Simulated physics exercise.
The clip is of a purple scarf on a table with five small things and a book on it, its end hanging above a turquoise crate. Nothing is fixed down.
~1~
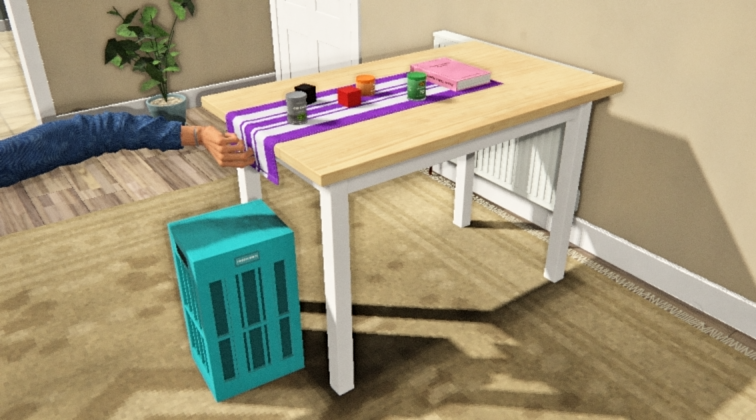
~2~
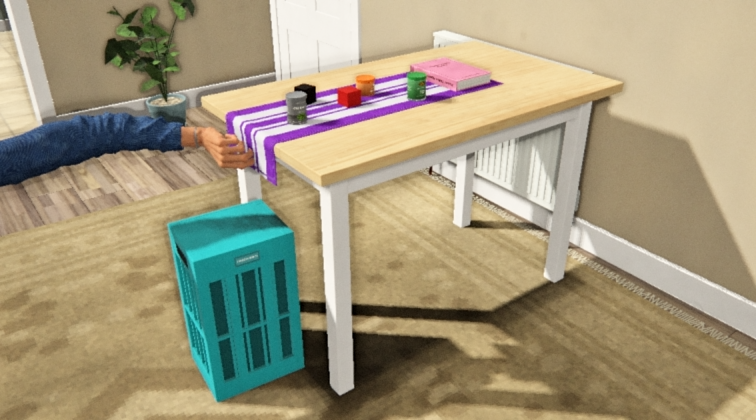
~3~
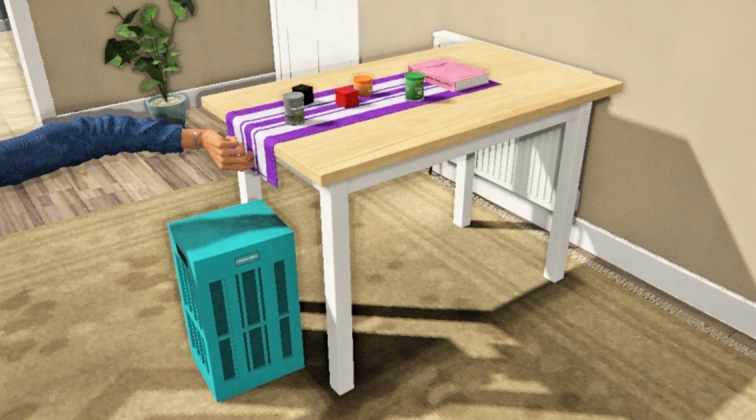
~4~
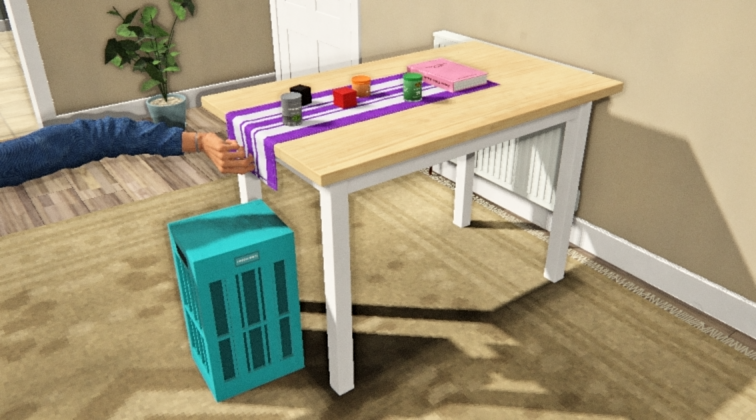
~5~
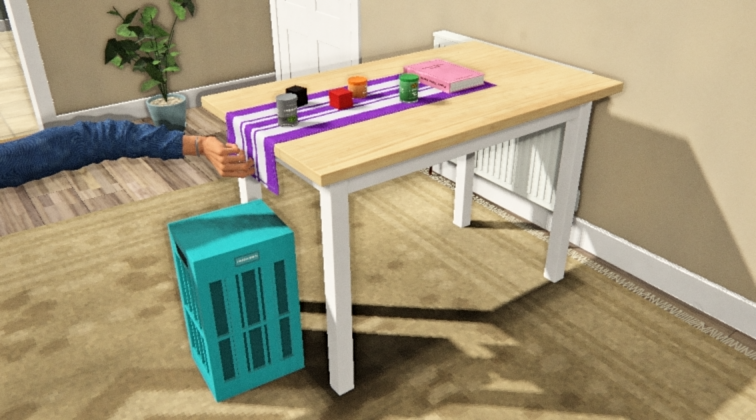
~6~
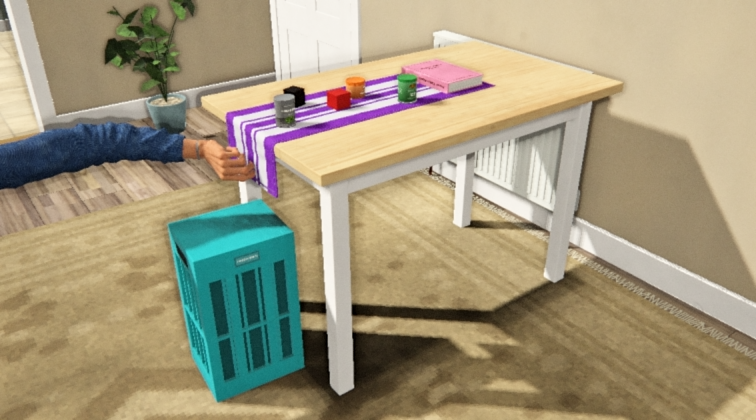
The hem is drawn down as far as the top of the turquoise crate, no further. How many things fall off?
The answer is one.
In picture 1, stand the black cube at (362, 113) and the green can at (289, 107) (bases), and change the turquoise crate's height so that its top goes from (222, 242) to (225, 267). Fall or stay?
The black cube does not fall; the green can drops off.
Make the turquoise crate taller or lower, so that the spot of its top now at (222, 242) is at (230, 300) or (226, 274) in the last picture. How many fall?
Over the edge go 3 and 2.
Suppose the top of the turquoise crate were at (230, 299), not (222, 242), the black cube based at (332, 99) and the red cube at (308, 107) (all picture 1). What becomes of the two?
The black cube is carried off; the red cube is carried off.
A little later, hem near (255, 202); all still up.
Next, hem on the crate; grey can gone.
When it is over, hem on the crate; grey can gone. Over the edge go one.
